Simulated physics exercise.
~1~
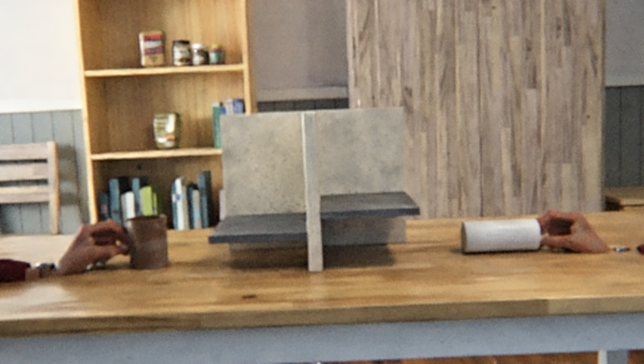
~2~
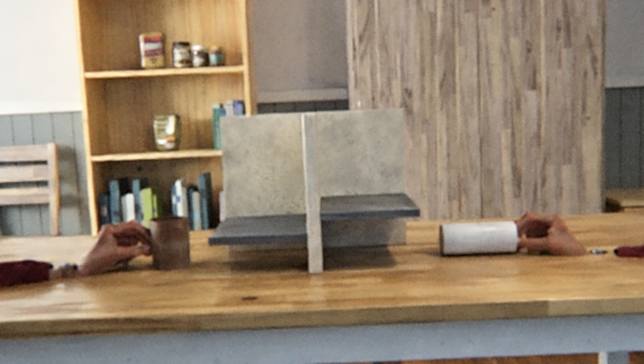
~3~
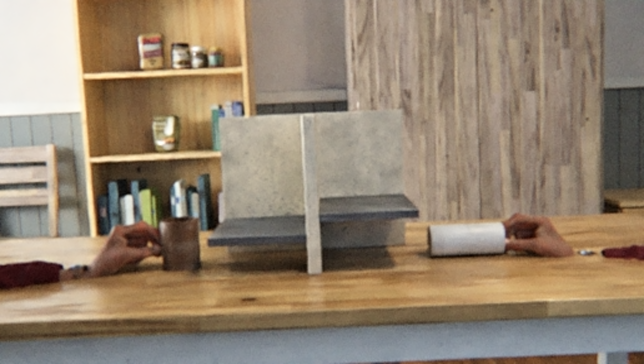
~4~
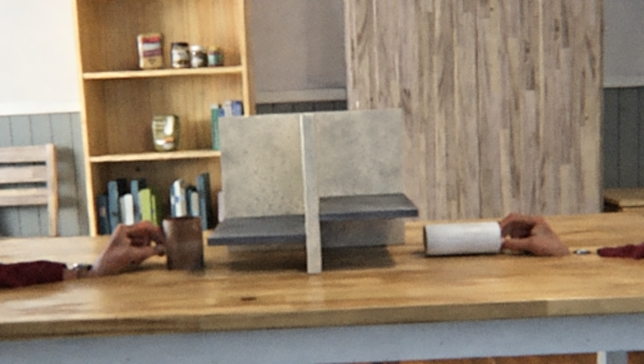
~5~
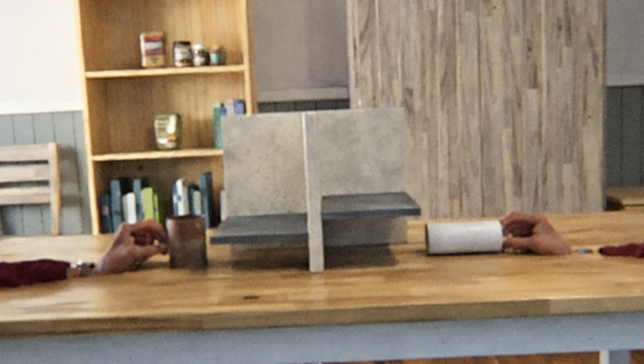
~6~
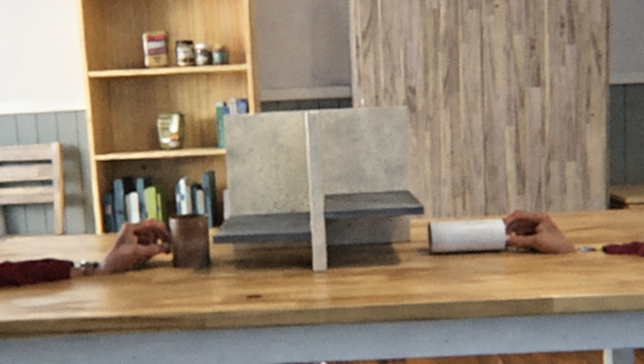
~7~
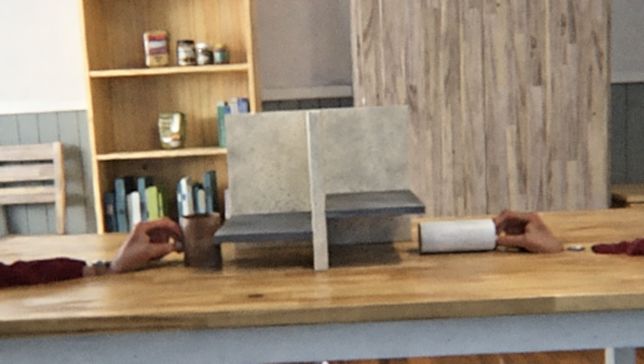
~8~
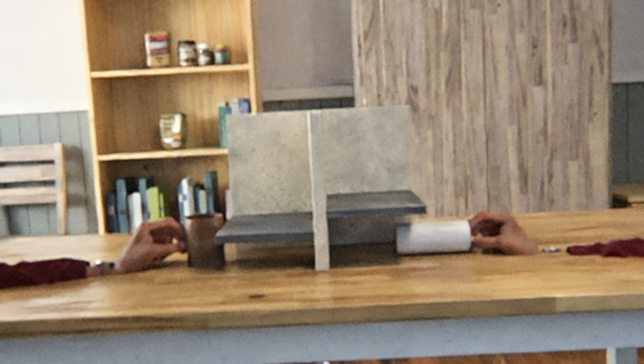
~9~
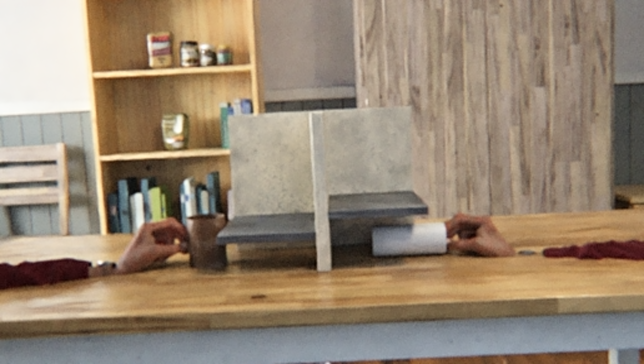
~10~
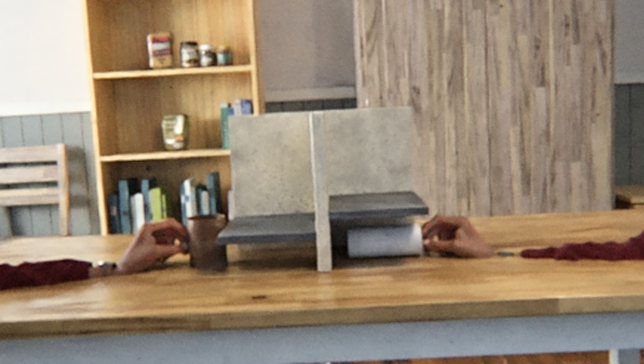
A hand slides a white cylinder under the shelf while a brown beaker stops at its edge.
